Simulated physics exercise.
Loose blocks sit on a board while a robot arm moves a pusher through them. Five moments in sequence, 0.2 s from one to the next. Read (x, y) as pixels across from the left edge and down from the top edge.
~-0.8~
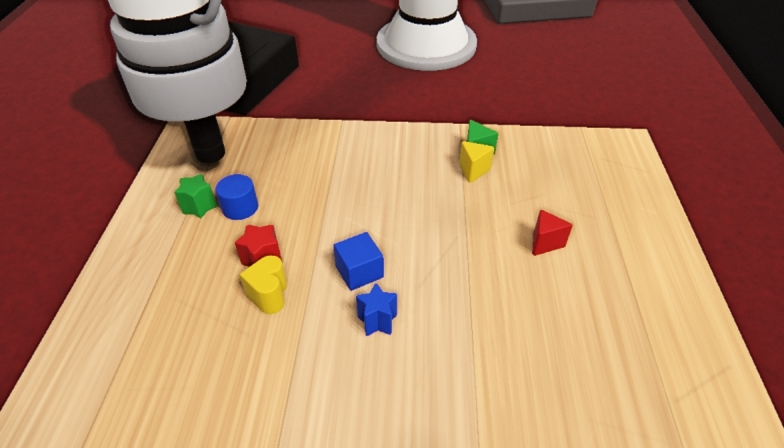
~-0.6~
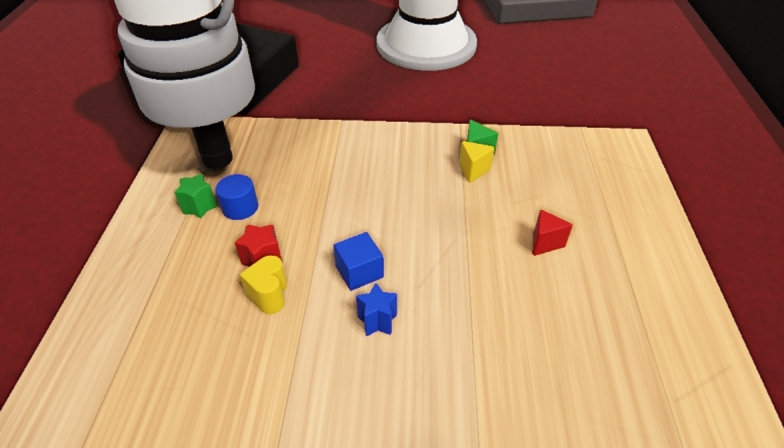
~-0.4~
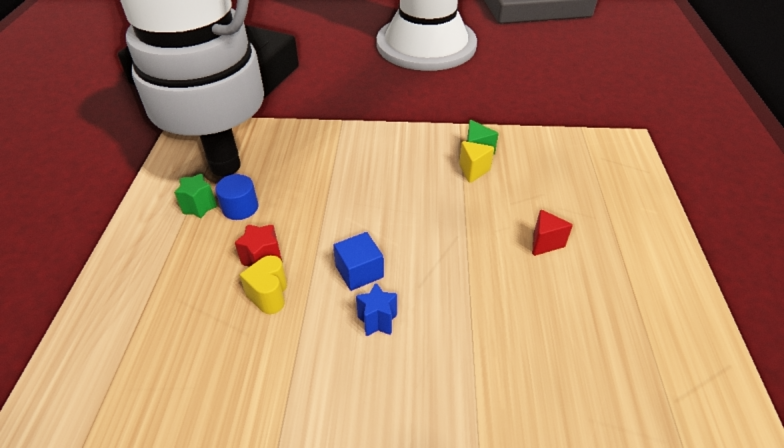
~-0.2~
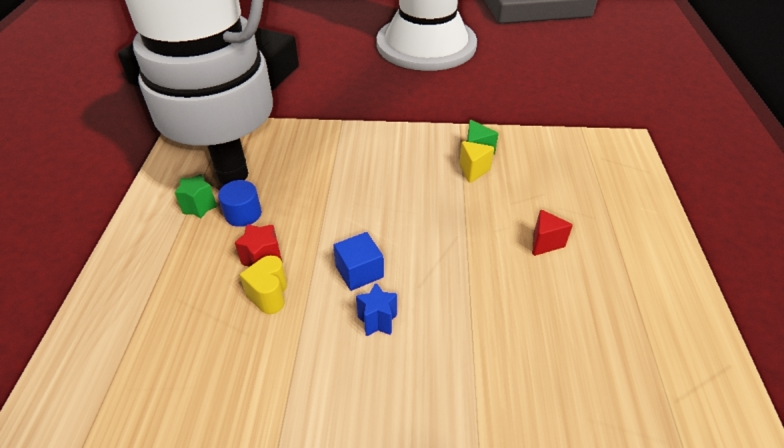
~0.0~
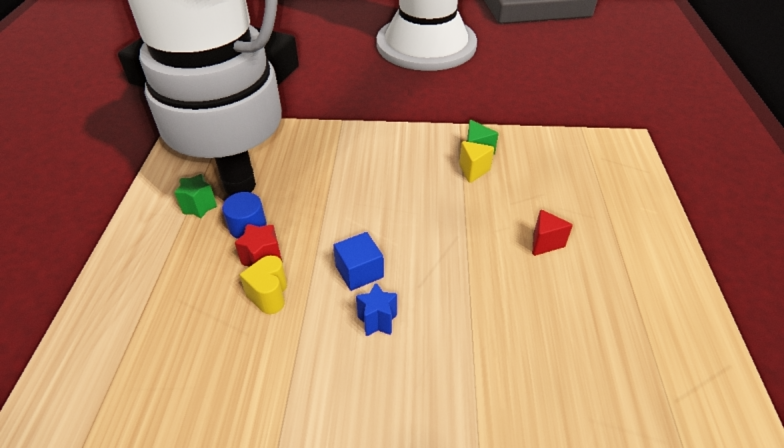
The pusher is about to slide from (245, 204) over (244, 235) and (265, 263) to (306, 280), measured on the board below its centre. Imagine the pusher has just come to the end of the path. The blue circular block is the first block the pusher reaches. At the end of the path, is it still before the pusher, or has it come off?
It slips out to the side or back.
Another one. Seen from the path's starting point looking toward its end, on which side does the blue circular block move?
It's going to go right.
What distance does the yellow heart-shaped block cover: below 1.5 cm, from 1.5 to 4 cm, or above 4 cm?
Beyond 4 cm.
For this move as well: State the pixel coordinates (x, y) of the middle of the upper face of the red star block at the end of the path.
About (275, 281).
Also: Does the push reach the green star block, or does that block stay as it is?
It is not moved.
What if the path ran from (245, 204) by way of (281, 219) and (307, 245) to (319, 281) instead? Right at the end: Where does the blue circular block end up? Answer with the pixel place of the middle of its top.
It will likely be found at (254, 220).
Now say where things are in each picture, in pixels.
In the first frame, tip of the pusher (211, 155), middles of tops, green star block (192, 184), blue circular block (234, 185), red star block (257, 236), yellow heart-shaped block (263, 273).
In the second frame, pusher (218, 161), nothing pushed.
In the third frame, pusher (226, 168), nothing pushed.
In the fourth frame, pusher (233, 177), blue circular block (237, 192).
In the fifth frame, pusher (240, 187), green star block (192, 184), blue circular block (242, 204), red star block (257, 236), yellow heart-shaped block (263, 273).
On the path given first. One third of the way, pusher (240, 220); blue circular block (232, 241); red star block (260, 255), turned 60° anticlockwise; yellow heart-shaped block (274, 280), turned 25° clockwise.
Two thirds of the way, pusher (262, 248); blue circular block (221, 258); red star block (257, 268), turned 75° anticlockwise; yellow heart-shaped block (279, 289).
At the end, pusher (303, 265); green star block unmoved; blue circular block (221, 258); red star block (275, 281), turned 40° anticlockwise; yellow heart-shaped block (285, 313), turned 25° clockwise.
